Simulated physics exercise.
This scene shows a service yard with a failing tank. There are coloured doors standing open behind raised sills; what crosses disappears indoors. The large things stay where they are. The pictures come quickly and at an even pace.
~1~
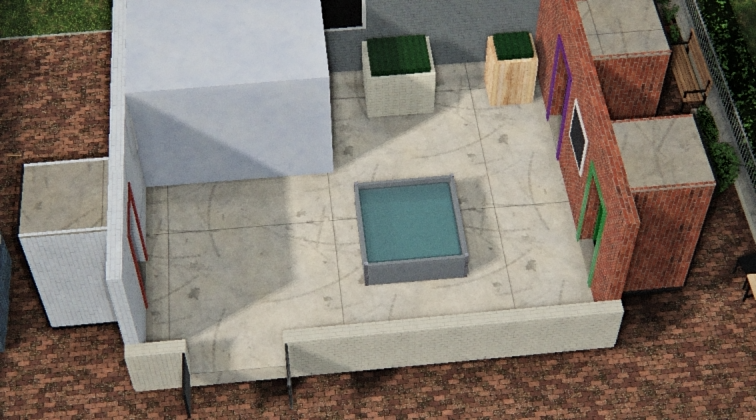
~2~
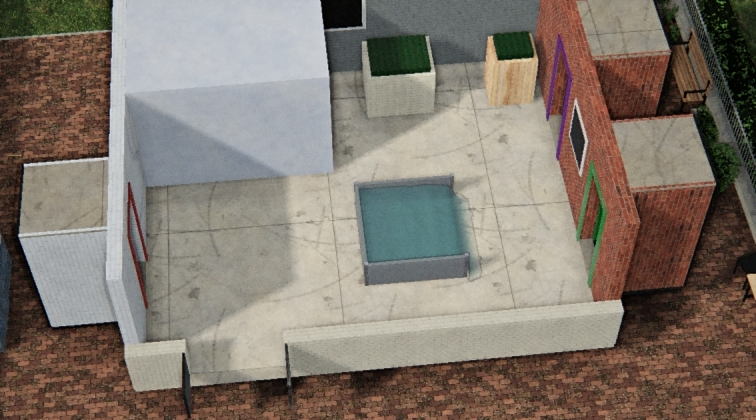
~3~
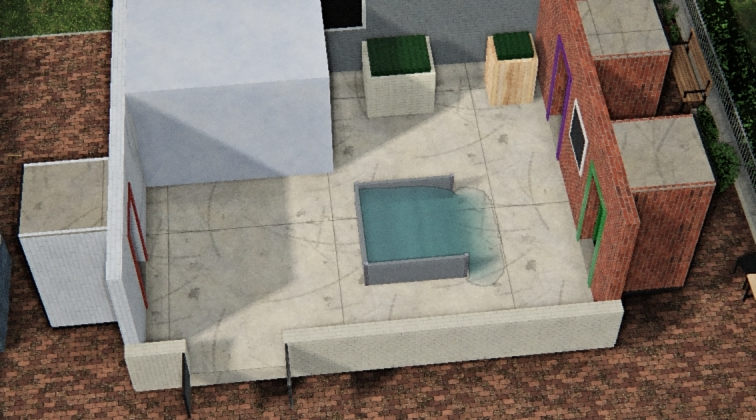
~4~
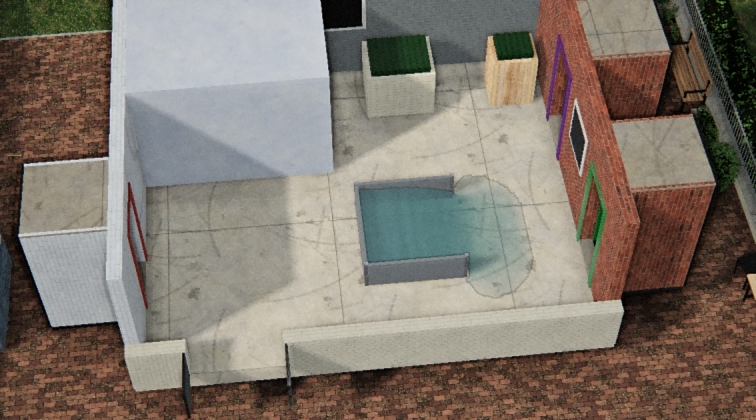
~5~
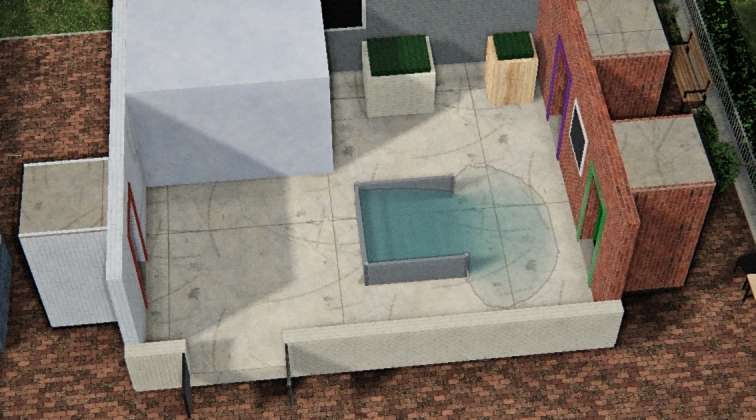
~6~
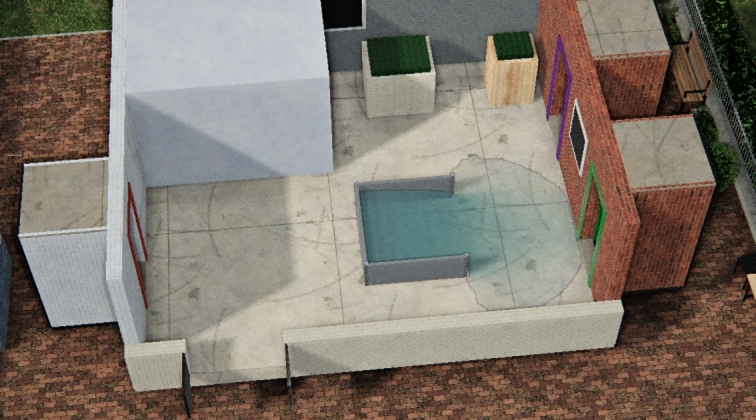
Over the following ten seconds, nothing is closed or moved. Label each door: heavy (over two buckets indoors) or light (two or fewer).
Purple door - light; red door - light; green door - heavy.
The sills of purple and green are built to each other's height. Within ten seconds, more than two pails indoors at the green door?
Note, in short: Green door comes in high.
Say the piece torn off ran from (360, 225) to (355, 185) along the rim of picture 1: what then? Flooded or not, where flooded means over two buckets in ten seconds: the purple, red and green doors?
Purple door: Below, red door: Above, green door: Below.
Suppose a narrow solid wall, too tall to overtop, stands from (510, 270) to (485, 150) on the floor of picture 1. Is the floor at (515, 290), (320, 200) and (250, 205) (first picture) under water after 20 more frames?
The first is inundated, the second still bare and the third still bare.
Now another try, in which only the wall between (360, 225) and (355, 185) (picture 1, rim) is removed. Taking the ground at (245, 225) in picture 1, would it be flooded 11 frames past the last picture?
Result: Reached.
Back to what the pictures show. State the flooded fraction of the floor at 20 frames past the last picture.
I'd say 35 per cent.
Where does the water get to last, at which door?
It's the red one.
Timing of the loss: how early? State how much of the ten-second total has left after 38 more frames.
Estimated share: Close to 90 %.
A moment on, water covers 20 % of the floor; the purple door wet at the sill, nothing in, the red door not reached, the green door over two buckets in.
Next, water covers 25 % of the floor; the purple door wet at the sill, nothing in, the red door not reached, the green door far over two buckets in.
Then, water covers 35 % of the floor; the purple door wet at the sill, nothing in, the red door not reached, the green door far over two buckets in.
Later, water covers 65 % of the floor; the purple door wet at the sill, nothing in, the red door not reached, the green door far over two buckets in.
In the end, water covers 85 % of the floor; the purple door wet at the sill, nothing in, the red door wet at the sill, nothing in, the green door far over two buckets in.
